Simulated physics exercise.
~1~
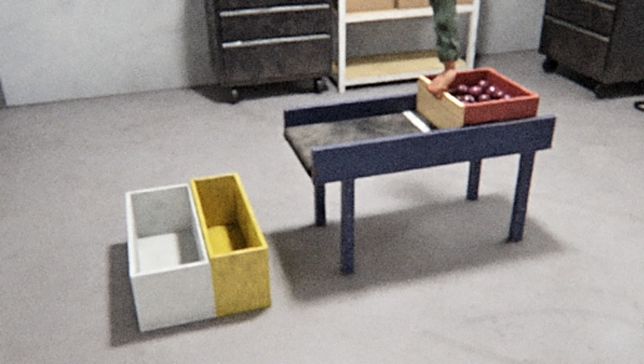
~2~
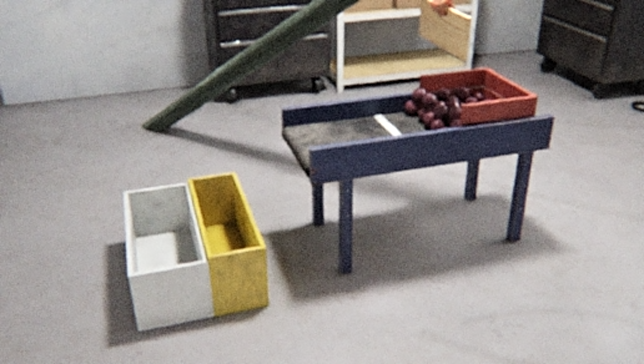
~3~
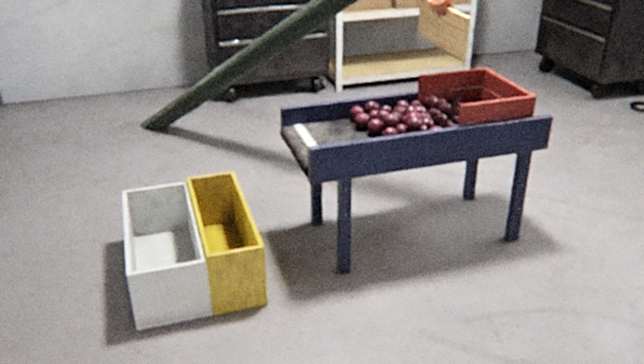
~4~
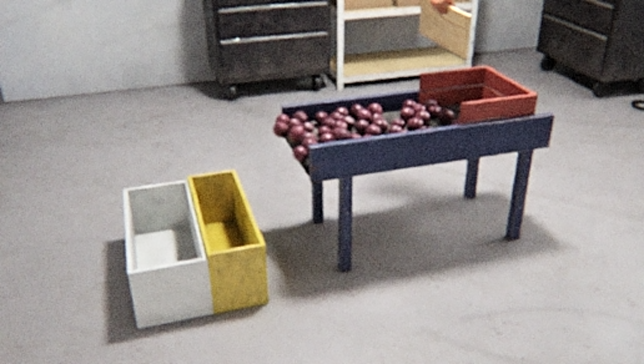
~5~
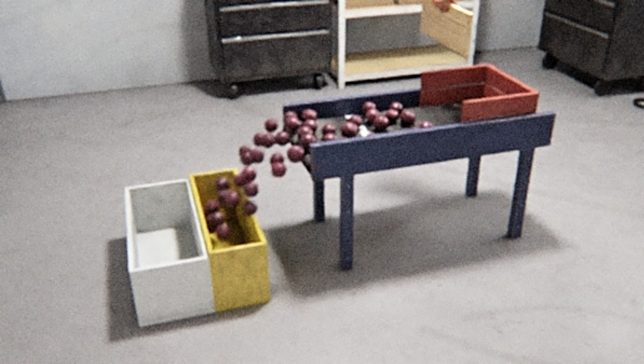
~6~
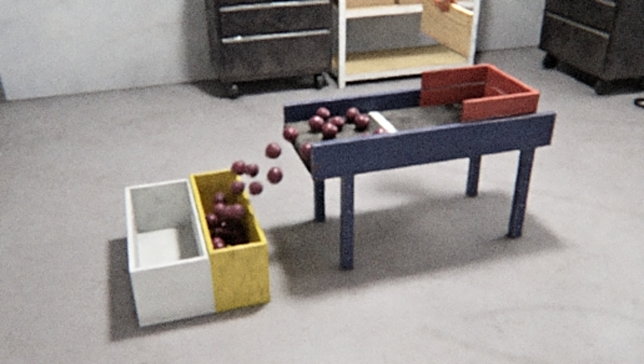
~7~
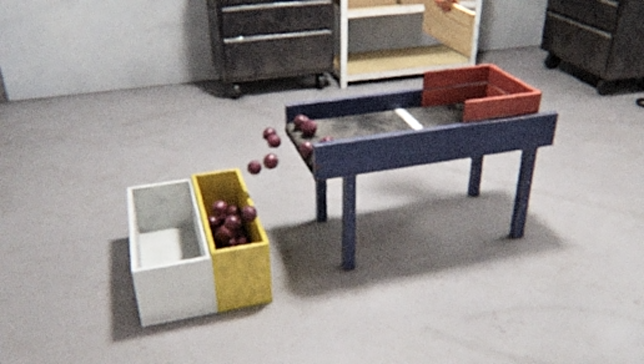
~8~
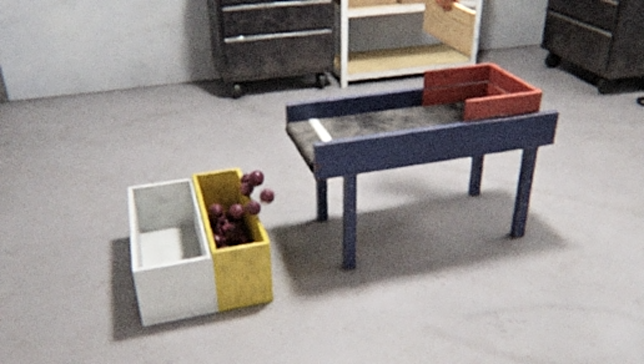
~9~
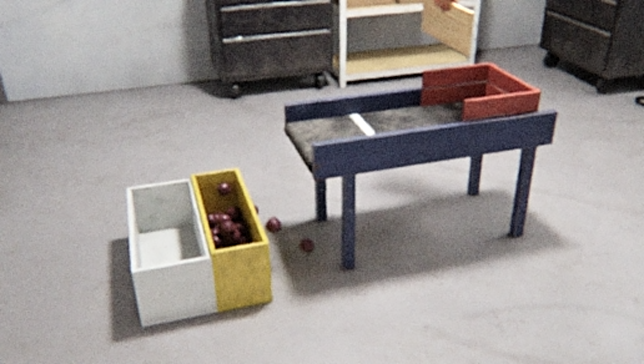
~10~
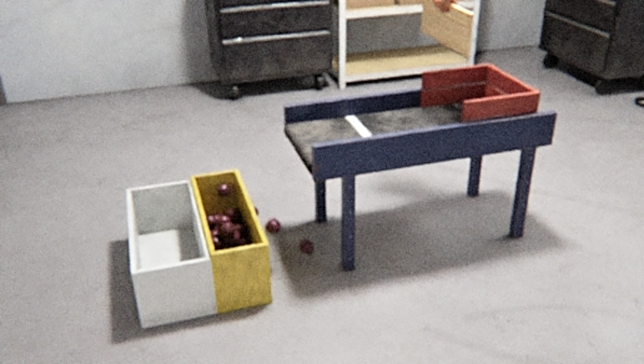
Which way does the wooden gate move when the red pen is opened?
The gate moves up, away from the red pen, and stays raised above it while the onions travel along the belt.
